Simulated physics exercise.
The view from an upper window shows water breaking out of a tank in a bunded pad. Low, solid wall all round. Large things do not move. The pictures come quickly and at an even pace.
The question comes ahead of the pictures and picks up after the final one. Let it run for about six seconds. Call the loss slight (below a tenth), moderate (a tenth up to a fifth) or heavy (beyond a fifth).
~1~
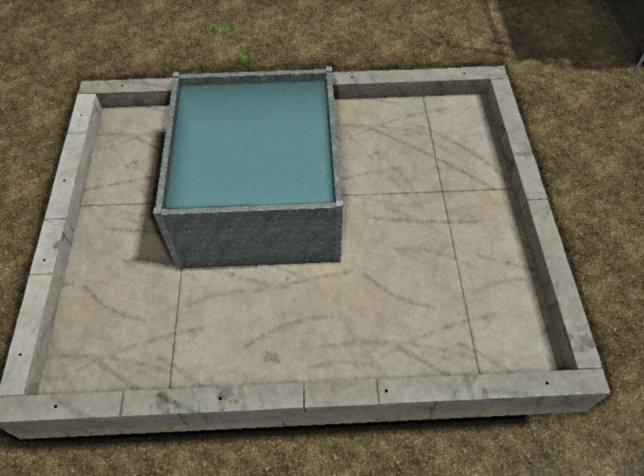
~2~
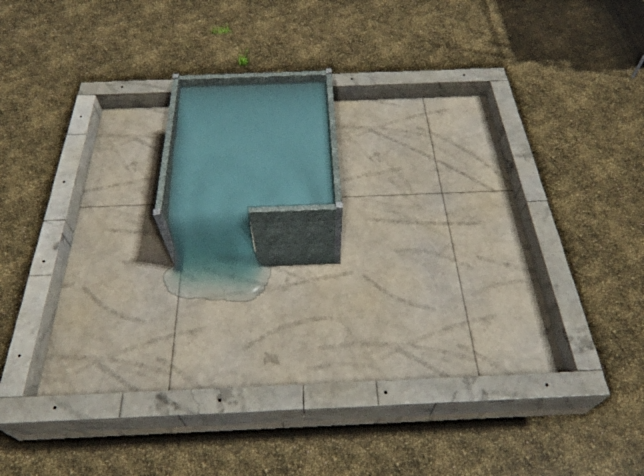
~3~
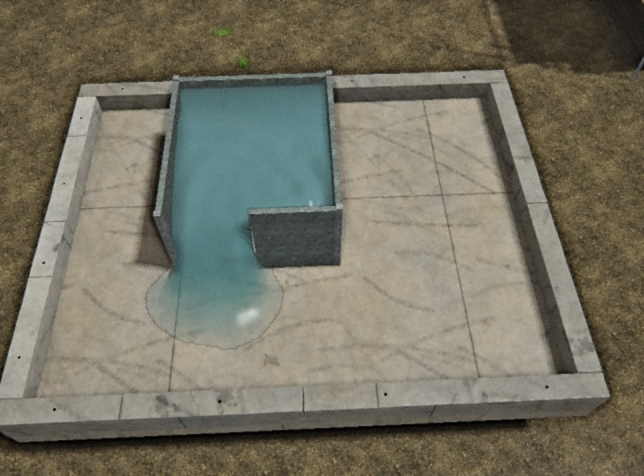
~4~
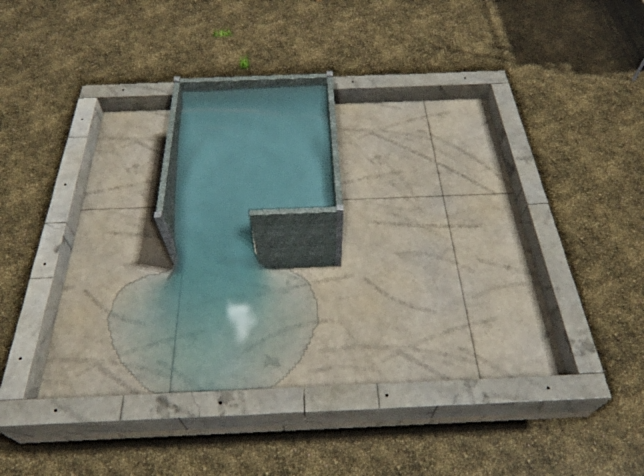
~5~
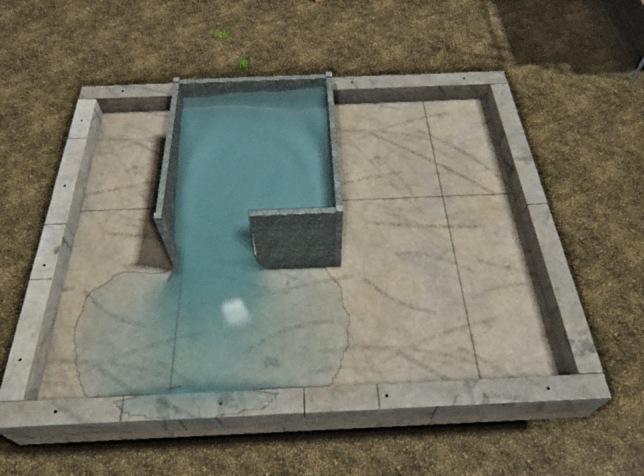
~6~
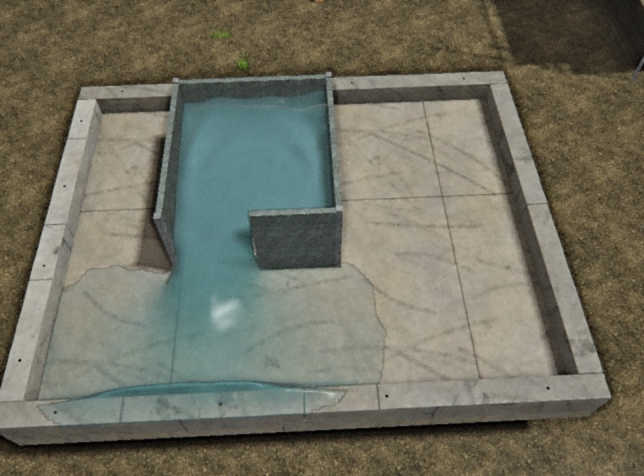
Moderate.
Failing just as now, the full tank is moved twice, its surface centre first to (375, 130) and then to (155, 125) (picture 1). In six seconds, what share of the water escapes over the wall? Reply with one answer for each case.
14 and 20 per cent.
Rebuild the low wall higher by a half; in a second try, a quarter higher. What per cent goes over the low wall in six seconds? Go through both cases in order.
6 % and 8 %.
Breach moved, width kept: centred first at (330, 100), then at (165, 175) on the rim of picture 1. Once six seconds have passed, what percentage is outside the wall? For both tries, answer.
Some 16 in a hundred first, then some 18 in a hundred.
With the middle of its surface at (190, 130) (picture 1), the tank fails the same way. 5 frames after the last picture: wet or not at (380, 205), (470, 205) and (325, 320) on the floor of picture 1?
Taking the three spots as listed, I'd say no flooding, then no flooding, then flooding.
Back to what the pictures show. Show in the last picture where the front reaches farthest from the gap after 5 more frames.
Somewhere close to (564, 383).
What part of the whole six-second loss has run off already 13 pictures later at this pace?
Near 85 in a hundred.
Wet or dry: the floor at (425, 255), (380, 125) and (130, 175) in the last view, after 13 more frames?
Taking them in the order asked, they are waterlogged, unflooded and waterlogged.
A moment on, water covers 25 % of the floor; the low wall has let 1 % over.
Next, water covers 30 % of the floor; the low wall has let 4 % over.
Then, water covers 55 % of the floor; the low wall has let 15 % over.
Later, water covers 75 % of the floor; the low wall has let 17 % over.
In the end, water covers 80 % of the floor; the low wall has let 17 % over.
